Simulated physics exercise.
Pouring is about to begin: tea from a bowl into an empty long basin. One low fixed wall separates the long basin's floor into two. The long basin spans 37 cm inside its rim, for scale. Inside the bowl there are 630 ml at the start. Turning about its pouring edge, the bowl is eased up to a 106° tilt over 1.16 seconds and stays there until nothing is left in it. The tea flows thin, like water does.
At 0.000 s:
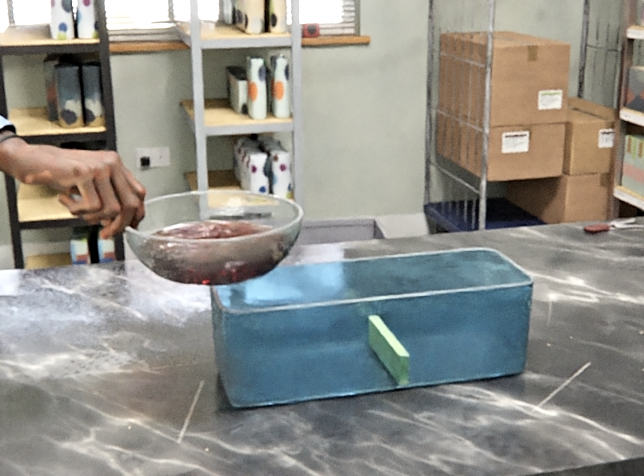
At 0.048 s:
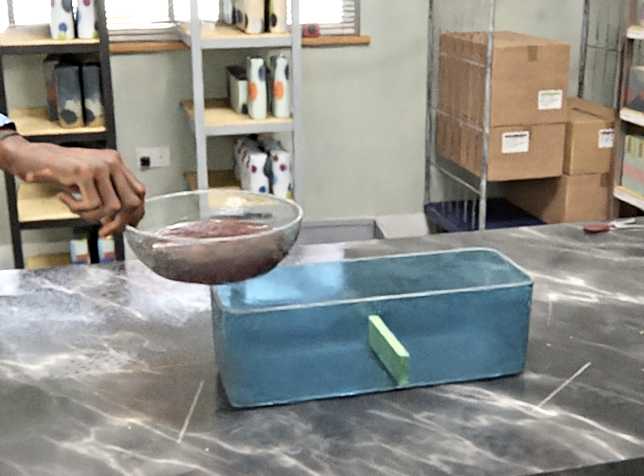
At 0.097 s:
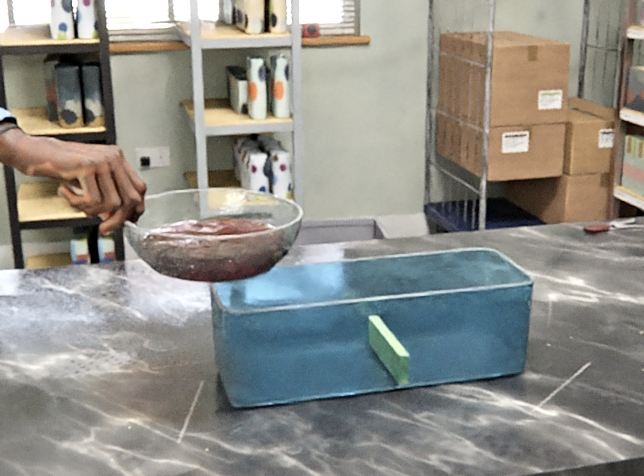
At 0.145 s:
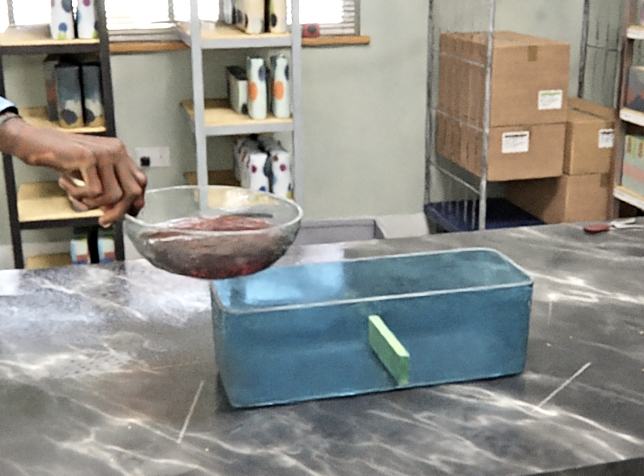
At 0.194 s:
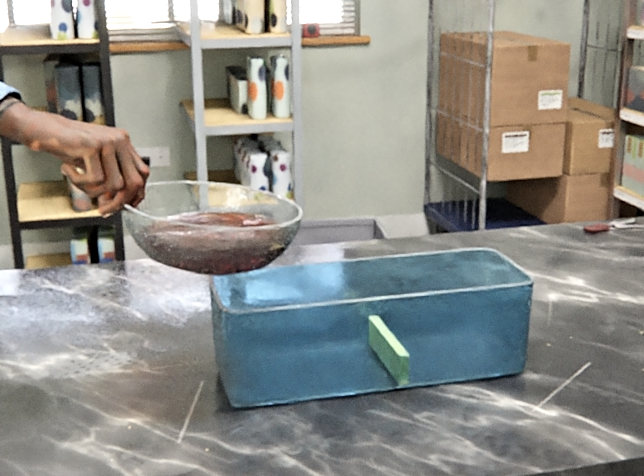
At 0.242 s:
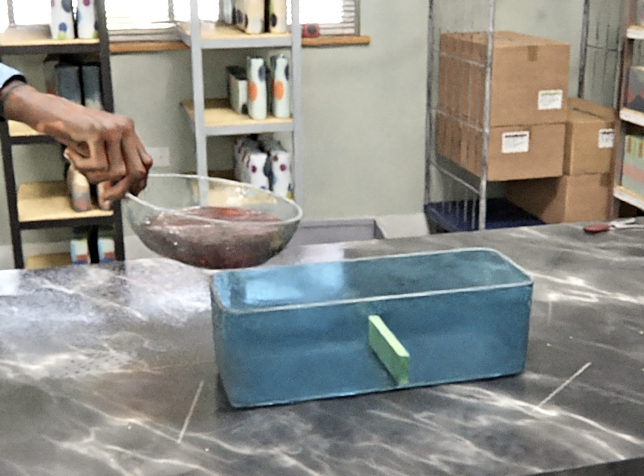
Glass bowl of dark red tea tilting slightly to the right in a person's hand above a long blue basin.
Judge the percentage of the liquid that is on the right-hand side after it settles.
My estimate is 39 %.
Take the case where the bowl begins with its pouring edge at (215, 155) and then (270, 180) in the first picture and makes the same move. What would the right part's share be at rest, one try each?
Try 1: 15 %; try 2: 5 %.
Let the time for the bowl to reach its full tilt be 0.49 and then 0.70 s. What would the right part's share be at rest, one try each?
In turn about 65 and 55 per cent.
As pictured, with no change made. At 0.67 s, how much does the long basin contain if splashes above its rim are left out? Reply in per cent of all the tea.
Around 10%.
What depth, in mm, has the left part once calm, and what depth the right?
Final levels - left approx 16 mm, right approx 12 mm.
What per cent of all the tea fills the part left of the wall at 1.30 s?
60 %.
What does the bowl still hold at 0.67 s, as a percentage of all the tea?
At that time about 50 in a hundred parts are still held.
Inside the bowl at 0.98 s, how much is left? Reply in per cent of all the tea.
I reckon near 1 per cent still sits there.
Then, 0.67 s in, the tilt is 65° and 50 per cent is still to pour, 10 is left of the wall and 0 right of it.
Then, 0.98 s in, the tilt is 100° and 1 per cent is still to pour, 52 is left of the wall and 38 right of it.
Then, 1.30 s in, the tilt is 106° and 0 per cent is still to pour, 61 is left of the wall and 38 right of it.
Then, 1.66 s in, the tilt is 106° and 0 per cent is still to pour, 61 is left of the wall and 39 right of it.
Finally, 61 per cent lies left of the wall, 39 right of it and 1 outside.
